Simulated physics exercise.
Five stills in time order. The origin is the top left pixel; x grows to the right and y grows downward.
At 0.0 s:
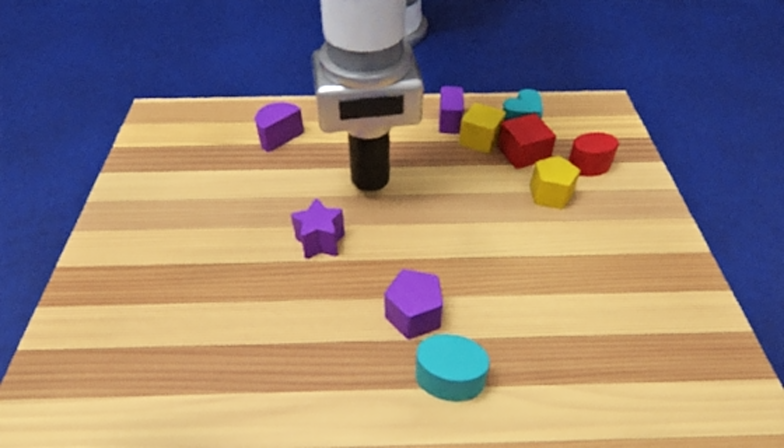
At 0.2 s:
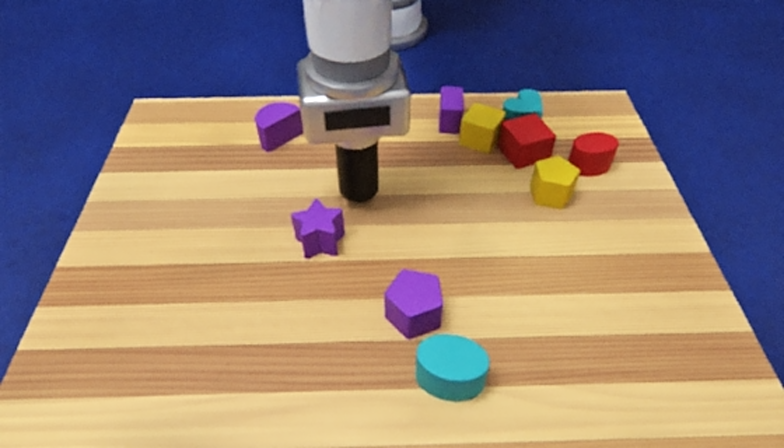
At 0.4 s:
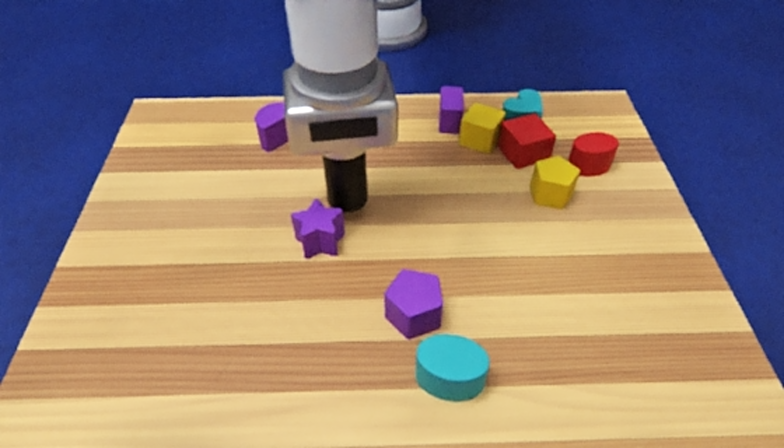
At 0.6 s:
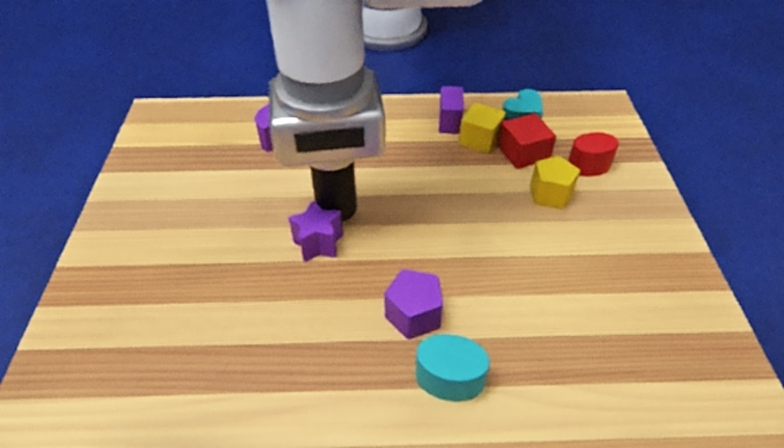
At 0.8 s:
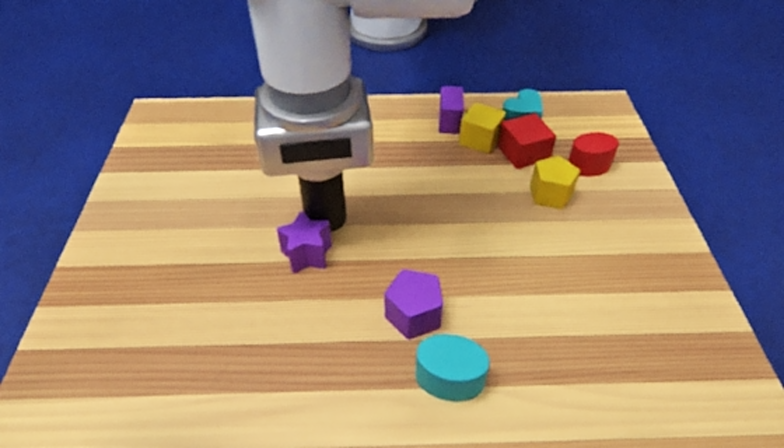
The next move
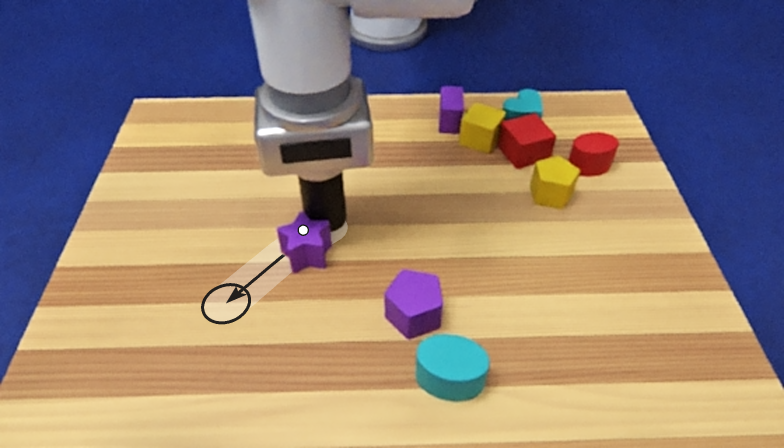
In the video, a robot arm with a black cylindrical tip moves down and left over a striped wooden board of colored blocks, reaches the purple star, and pushes it slightly toward the lower left while the other blocks stay still.
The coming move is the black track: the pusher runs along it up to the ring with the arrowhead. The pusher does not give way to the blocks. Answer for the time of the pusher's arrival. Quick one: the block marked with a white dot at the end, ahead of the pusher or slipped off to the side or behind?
At the end of the path, the pusher has already lost the block marked with a white dot, which lies beside or behind it.
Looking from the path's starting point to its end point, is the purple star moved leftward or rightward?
Facing the way the path runs, start to end, you'll find the purple star has shifted left.
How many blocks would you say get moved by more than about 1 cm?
The answer is one block, counting only moves over 1 cm.
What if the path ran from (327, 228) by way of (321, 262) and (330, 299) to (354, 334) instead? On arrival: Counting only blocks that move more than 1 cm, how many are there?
Of all the blocks, just one travels more than a centimetre.
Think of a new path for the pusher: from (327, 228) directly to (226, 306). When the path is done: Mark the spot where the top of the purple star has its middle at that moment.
Answer: (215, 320).
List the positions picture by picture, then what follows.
In the first frame, lower end of the pusher (370, 178), tops of blocks, purple star (317, 217).
In the second frame, pusher (359, 189), blocks as before.
In the third frame, pusher (348, 199), blocks as before.
In the fourth frame, pusher (337, 208), purple star (315, 219).
In the fifth frame, pusher (326, 218), purple star (303, 230).
The drawn path runs from (327, 228) via (277, 261), ending at (226, 303); the dot is on the purple star.
The first path, step by step. One third of the way, pusher (290, 239); purple star (274, 256), turned 15° anticlockwise.
Two thirds of the way, pusher (257, 266); purple star (249, 286), turned 30° anticlockwise.
At the end, pusher (223, 294); purple star (236, 310), turned 60° anticlockwise.
